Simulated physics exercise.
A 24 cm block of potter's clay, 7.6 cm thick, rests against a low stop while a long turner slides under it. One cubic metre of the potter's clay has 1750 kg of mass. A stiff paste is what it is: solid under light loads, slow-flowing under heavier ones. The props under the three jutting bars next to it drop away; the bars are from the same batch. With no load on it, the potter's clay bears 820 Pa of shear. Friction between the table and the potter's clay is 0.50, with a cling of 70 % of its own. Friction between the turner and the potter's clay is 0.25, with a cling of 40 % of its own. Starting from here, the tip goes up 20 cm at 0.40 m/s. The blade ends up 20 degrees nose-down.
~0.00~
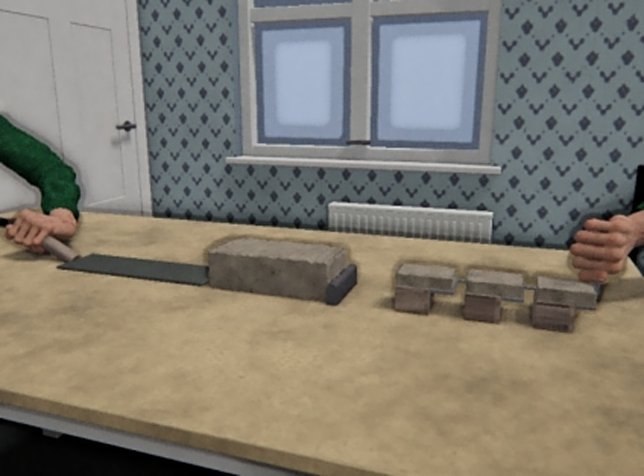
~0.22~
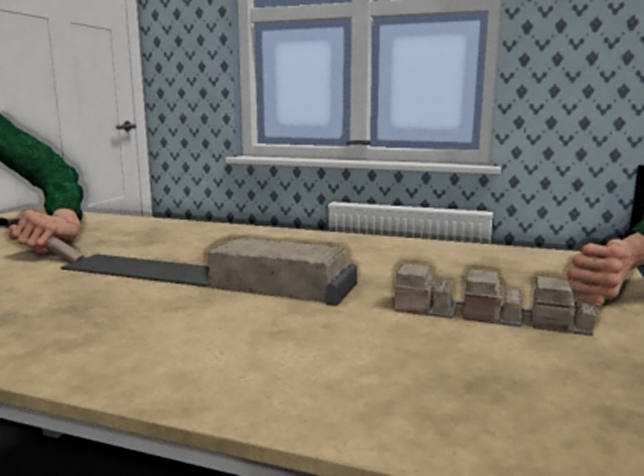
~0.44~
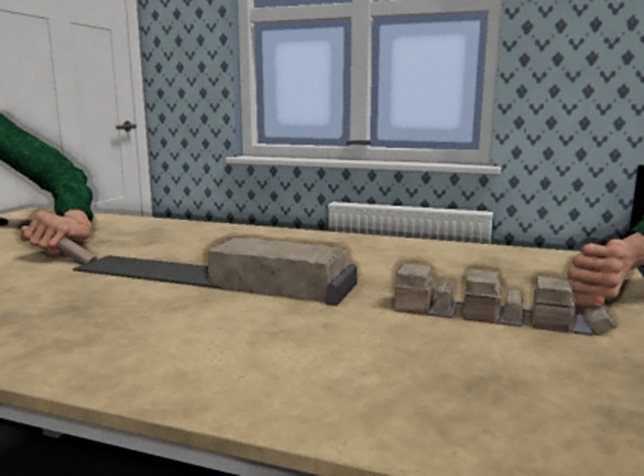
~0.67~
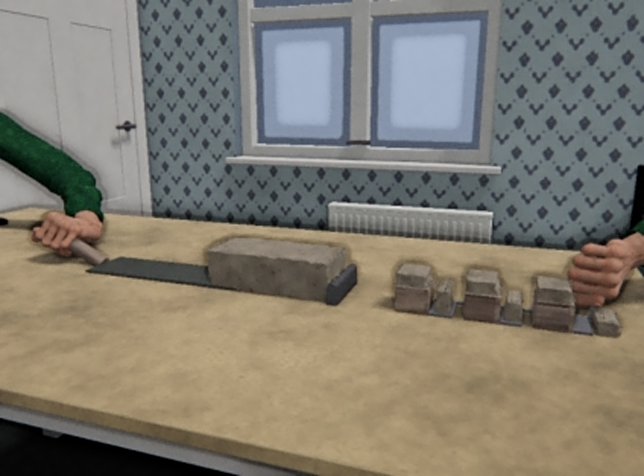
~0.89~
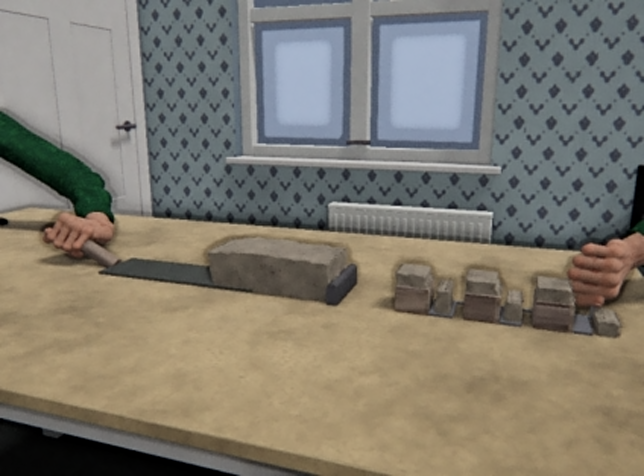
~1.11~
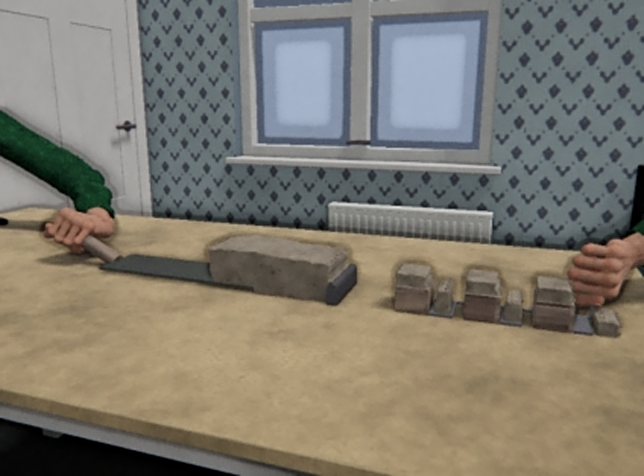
On a wooden table in a room with patterned wallpaper, a hand at left holds a long flat blade against a rough grey block, while three small bars sit on supports at right. The bars' right ends break and drop to the table, then the left hand slides the blade rightward under the unmoving block and stops.
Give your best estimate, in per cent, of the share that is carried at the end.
Close to 27 out of 100.
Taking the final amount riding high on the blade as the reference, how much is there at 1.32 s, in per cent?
Around 50 out of 100.
After 1.32 s, the tip is 8.7 cm up.
After 1.57 s, the tip is 19 cm up.
After 1.82 s, the tip is 20 cm up and 27 % is riding high on the blade.
After 2.07 s, the tip is 20 cm up and 27 % is riding high on the blade.
After 2.20 s, at the end, the tip is 20 cm up and 27 % is riding high on the blade.
